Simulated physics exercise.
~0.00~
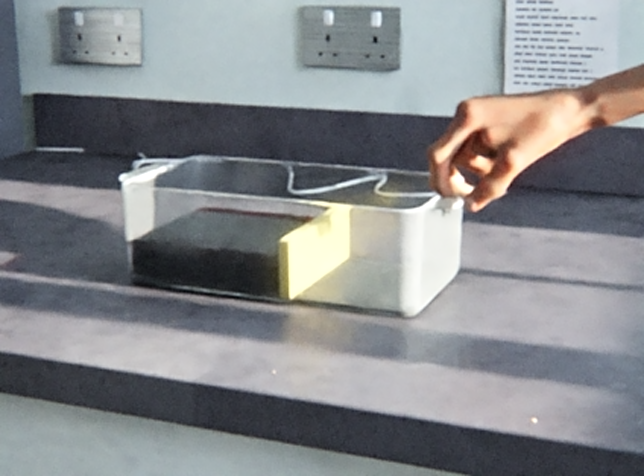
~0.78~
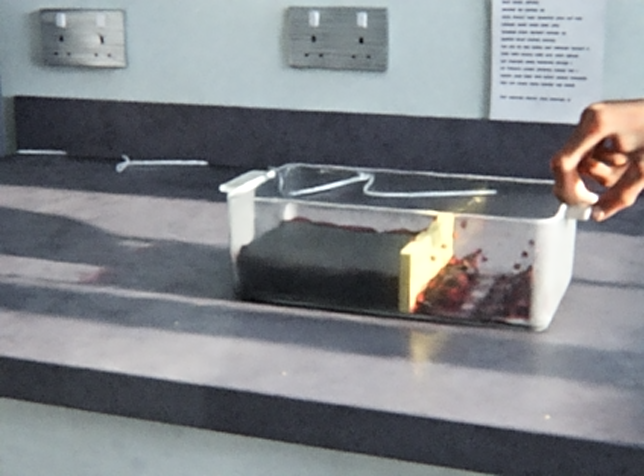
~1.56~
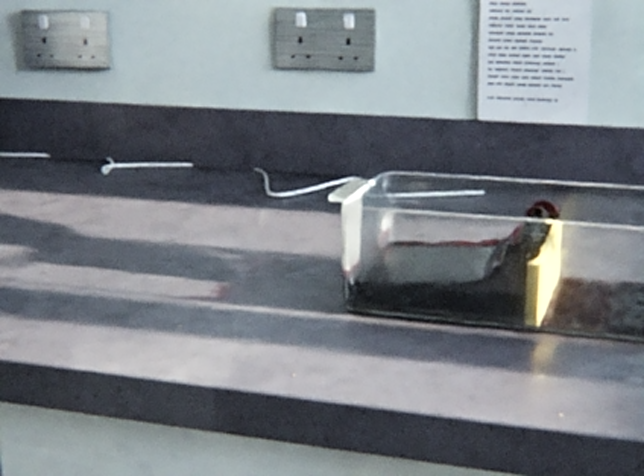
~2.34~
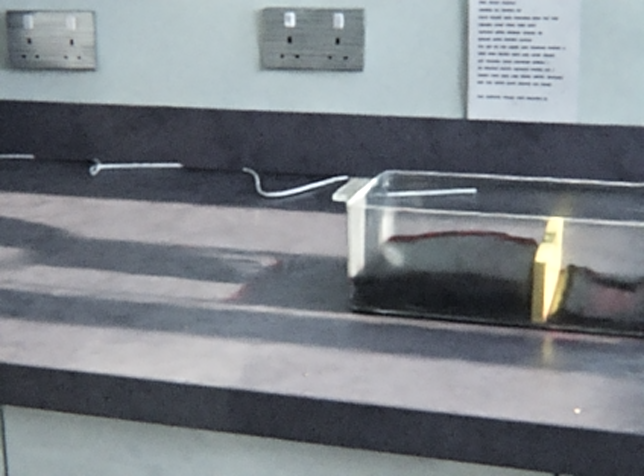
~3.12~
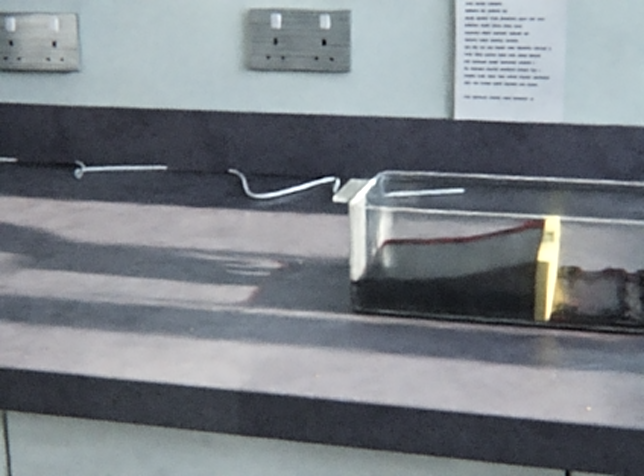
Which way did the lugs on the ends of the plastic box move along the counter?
The lugs moved to the right along with the box.
A clear plastic box with a yellow divider slid right along a counter, a hand at its right end, and dark red liquid splashed over into the empty right part. The box stopped with most of the liquid still on the left.
